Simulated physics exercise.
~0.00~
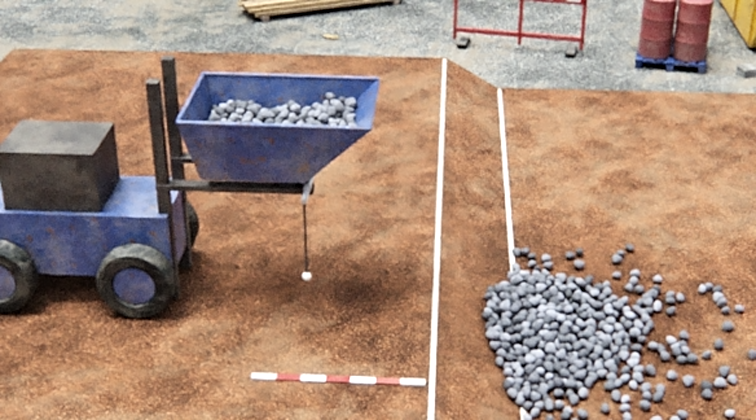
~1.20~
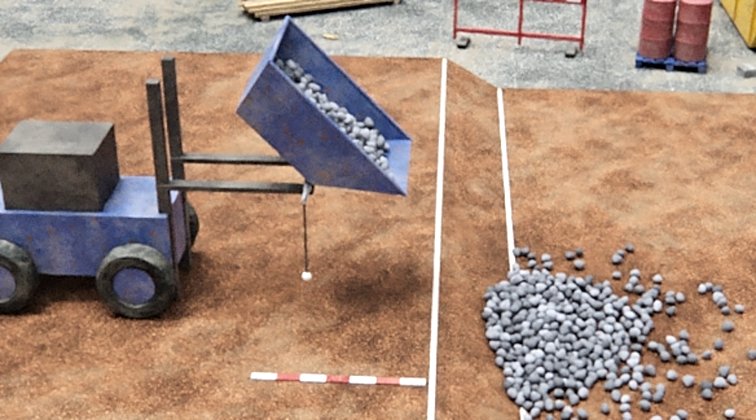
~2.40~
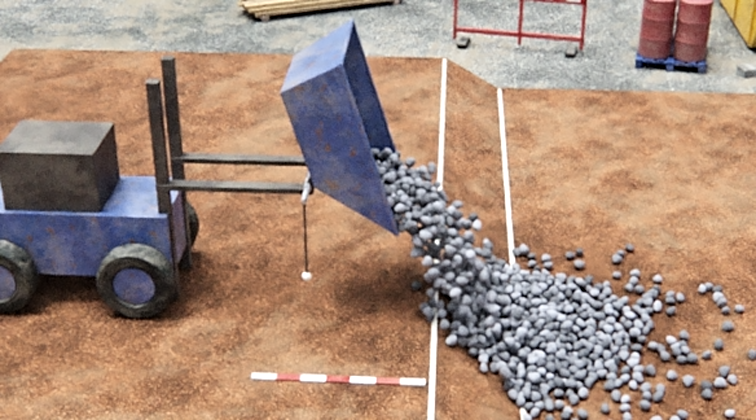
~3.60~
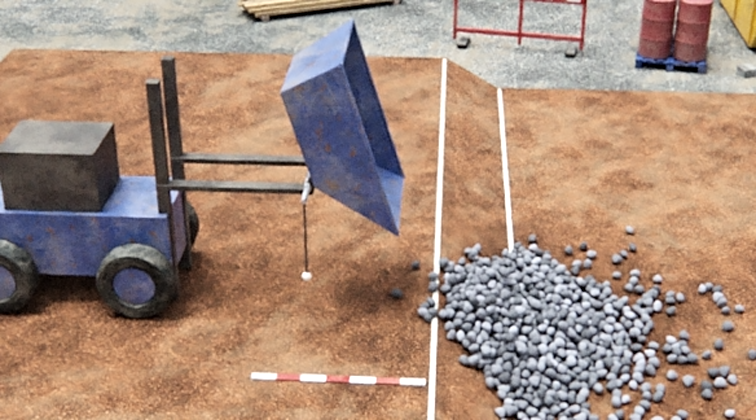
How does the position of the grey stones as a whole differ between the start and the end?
At the start some stones sit up in the blue skip and the rest lie in a pile at the lower right. By the end the skip is empty and they all lie on the ground, so as a whole they are lower and farther right.
